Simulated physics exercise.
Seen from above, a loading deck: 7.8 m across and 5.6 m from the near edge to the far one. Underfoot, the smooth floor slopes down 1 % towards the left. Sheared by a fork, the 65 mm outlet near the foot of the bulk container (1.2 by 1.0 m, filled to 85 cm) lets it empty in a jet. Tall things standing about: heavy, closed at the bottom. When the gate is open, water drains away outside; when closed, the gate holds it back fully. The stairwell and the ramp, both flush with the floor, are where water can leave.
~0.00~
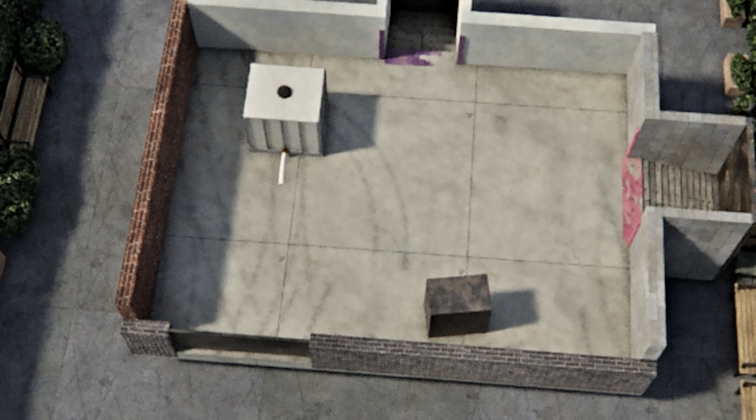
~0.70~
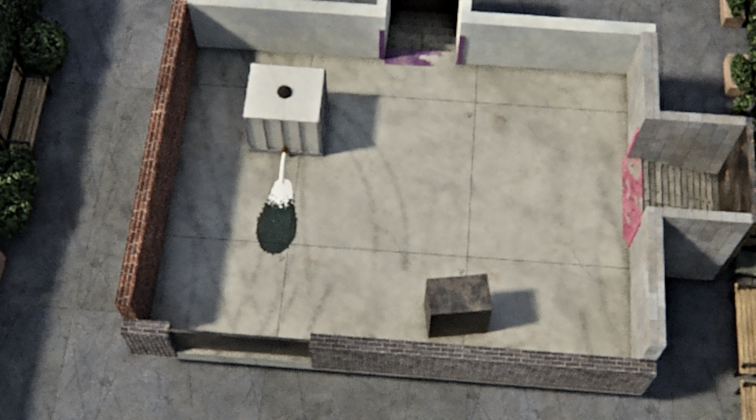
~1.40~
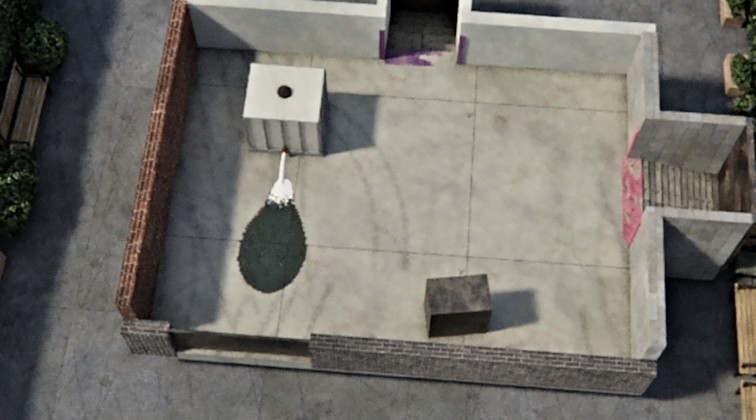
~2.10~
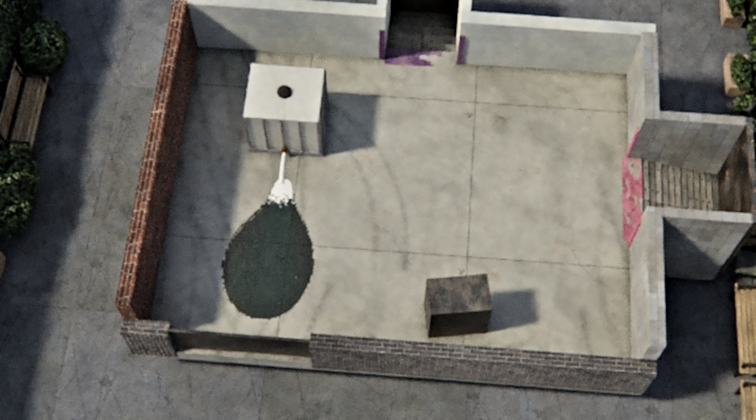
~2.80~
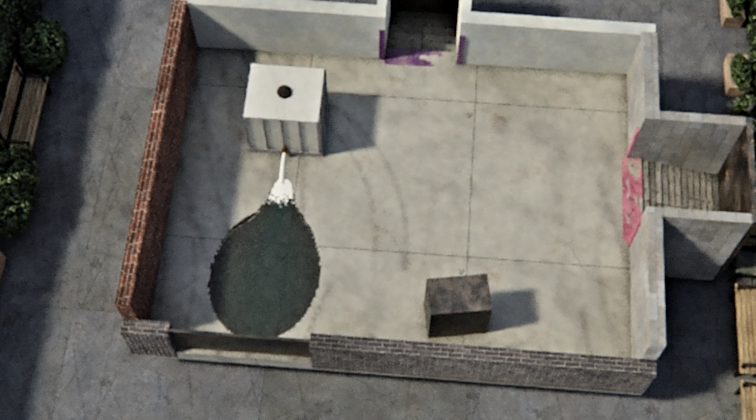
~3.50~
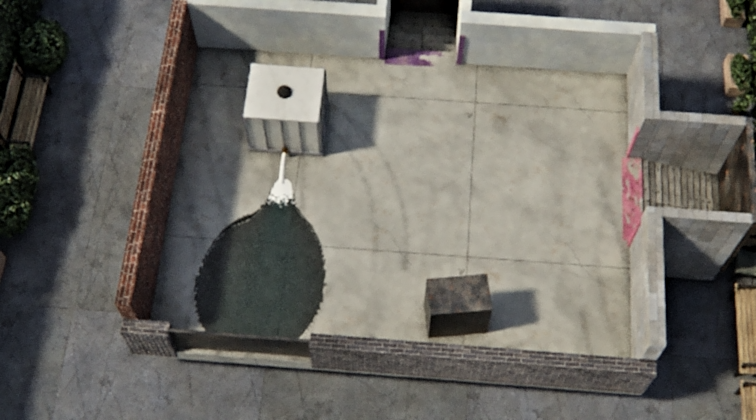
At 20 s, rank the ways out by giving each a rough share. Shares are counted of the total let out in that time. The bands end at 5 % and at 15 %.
The gate opening takes under 5 %; the stairwell (marked purple) takes not even 5 %; the ramp down (marked pink) takes less than 5 %.
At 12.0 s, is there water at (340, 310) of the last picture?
Soaked.
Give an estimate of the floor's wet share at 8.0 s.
About 15 percent.
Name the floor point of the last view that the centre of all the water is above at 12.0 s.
Centre of water: Approx. (234, 283).
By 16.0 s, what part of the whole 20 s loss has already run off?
Roughly 0 per cent.
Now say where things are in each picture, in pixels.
In the first picture, the jet has just started at (283, 163); the ground is still dry.
In the second picture, from the spout at (283, 163) the water has spread over 0.6 m2; its tip is at (282, 250), and it is 1.1 cm deep on average.
In the third picture, from the spout at (283, 163) the water has spread over 1.3 m2; its tip is at (258, 288), and it is 0.9 cm deep on average.
In the fourth picture, the jet leaves at (283, 163); the sheet reaches (255, 315), 3.1 m away, and wets 2.1 m2.
In the fifth picture, from the spout at (283, 163) the water has spread over 2.9 m2; its tip is at a hidden place, and it is 0.9 cm deep on average.
In the sixth picture, from the spout at (283, 163) the water has spread over 3.5 m2; its tip is at a hidden place, and it is 0.9 cm deep on average.
After 5.0 s water covers 10 % of the floor and is deepest (2 cm) near (260, 333); gone so far, the gate opening 0 %, the stairwell (marked purple) 0 %, the ramp down (marked pink) 0 %.
After 8.0 s water covers 15 % of the floor and is deepest (3 cm) near (148, 336); gone so far, the gate opening 0 %, the stairwell (marked purple) 0 %, the ramp down (marked pink) 0 %.
After 12.0 s water covers 20 % of the floor and is deepest (4 cm) near (148, 336); gone so far, the gate opening 0 %, the stairwell (marked purple) 0 %, the ramp down (marked pink) 0 %.
After 16.0 s water covers 25 % of the floor and is deepest (4 cm) near (148, 336); gone so far, the gate opening 0 %, the stairwell (marked purple) 0 %, the ramp down (marked pink) 0 %.
After 20.0 s water covers 30 % of the floor and is deepest (4 cm) near (148, 336); gone so far, the gate opening 0 %, the stairwell (marked purple) 0 %, the ramp down (marked pink) 0 %.
